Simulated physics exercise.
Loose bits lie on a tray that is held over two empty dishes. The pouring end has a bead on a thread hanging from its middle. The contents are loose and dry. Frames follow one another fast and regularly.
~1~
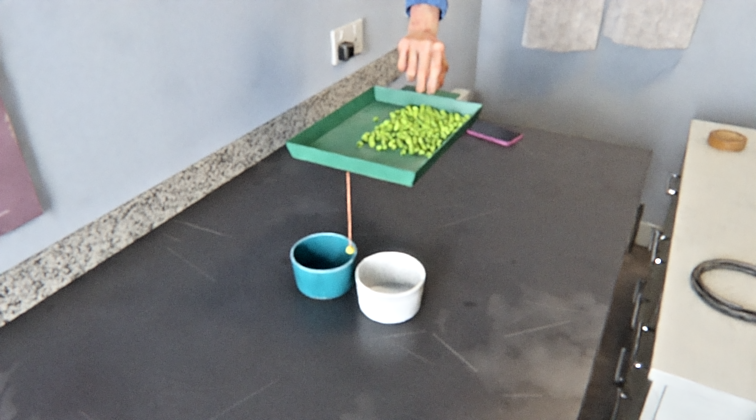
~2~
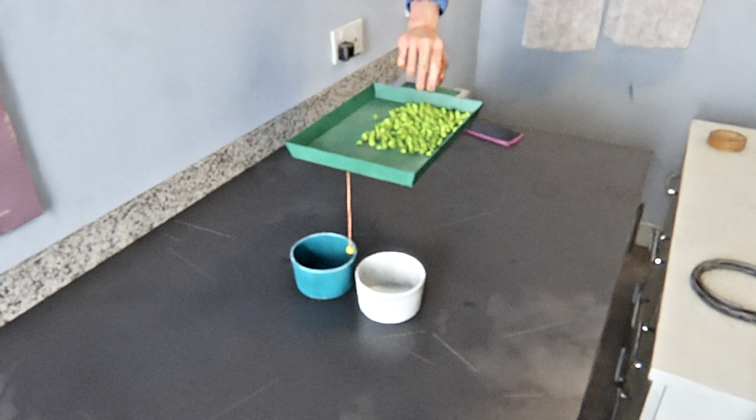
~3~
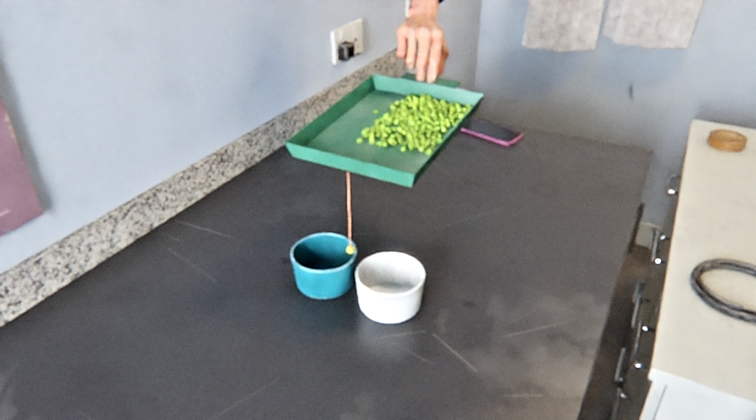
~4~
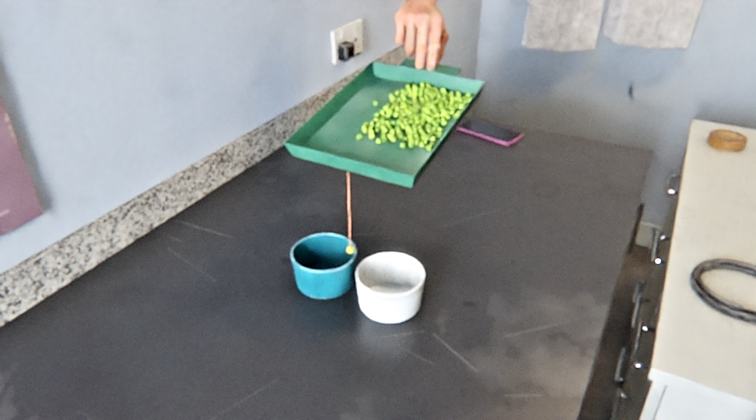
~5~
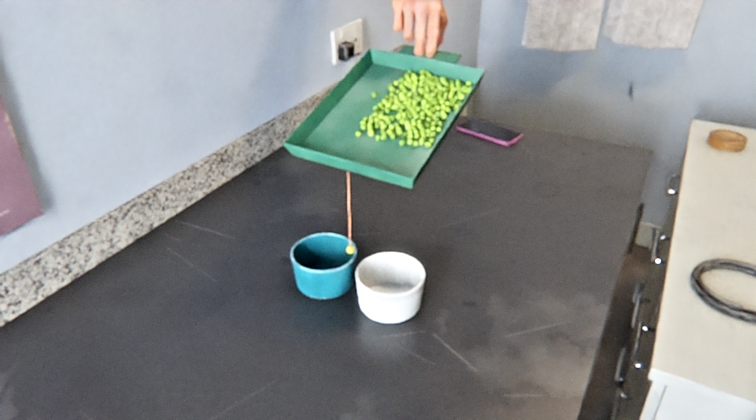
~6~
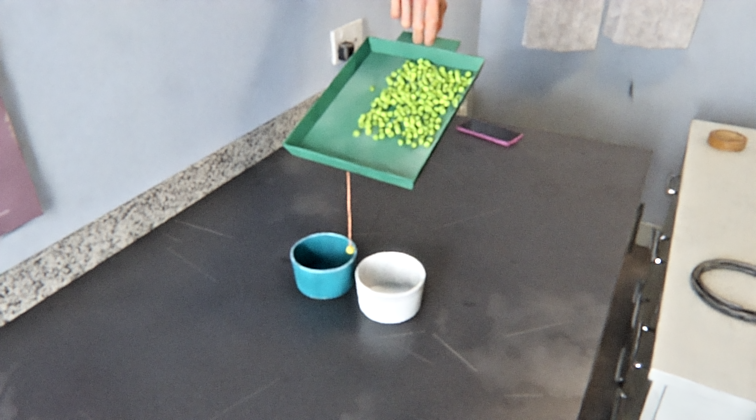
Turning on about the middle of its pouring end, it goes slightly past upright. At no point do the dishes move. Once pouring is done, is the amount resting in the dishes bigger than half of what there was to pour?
No, it is under half.
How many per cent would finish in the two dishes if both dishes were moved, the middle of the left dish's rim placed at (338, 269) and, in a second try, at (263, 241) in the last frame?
Approximately 70 percent, followed by approximately 10 percent.
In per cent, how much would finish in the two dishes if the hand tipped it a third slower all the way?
Estimate: Some 20 %.
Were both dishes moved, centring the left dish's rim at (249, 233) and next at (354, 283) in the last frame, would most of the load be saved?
For the two tries in order: Not as much as half, exceeding half.
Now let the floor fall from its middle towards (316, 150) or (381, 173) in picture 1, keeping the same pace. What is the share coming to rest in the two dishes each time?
It comes to about 50 per cent the first time and about 60 per cent the second.
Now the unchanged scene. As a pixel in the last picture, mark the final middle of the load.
Around (362, 334), give or take.
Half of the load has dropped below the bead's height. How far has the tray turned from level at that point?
That happens at close to 110 degrees.
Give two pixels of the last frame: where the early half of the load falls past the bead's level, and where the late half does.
Around (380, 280) and then (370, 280).
Soon, tray tipped steeply; most on the tray; about a quarter in the air.
A while on, tray tipped past a quarter turn; about half on the tray; a small part in the right dish; about a quarter outside both; about a quarter in the air.
Towards the end, tray tipped past a quarter turn; about a quarter in the right dish; a stray few in the left dish; most outside both.
Finally, tray tipped past a quarter turn; about a quarter in the right dish; a stray few in the left dish; most outside both.
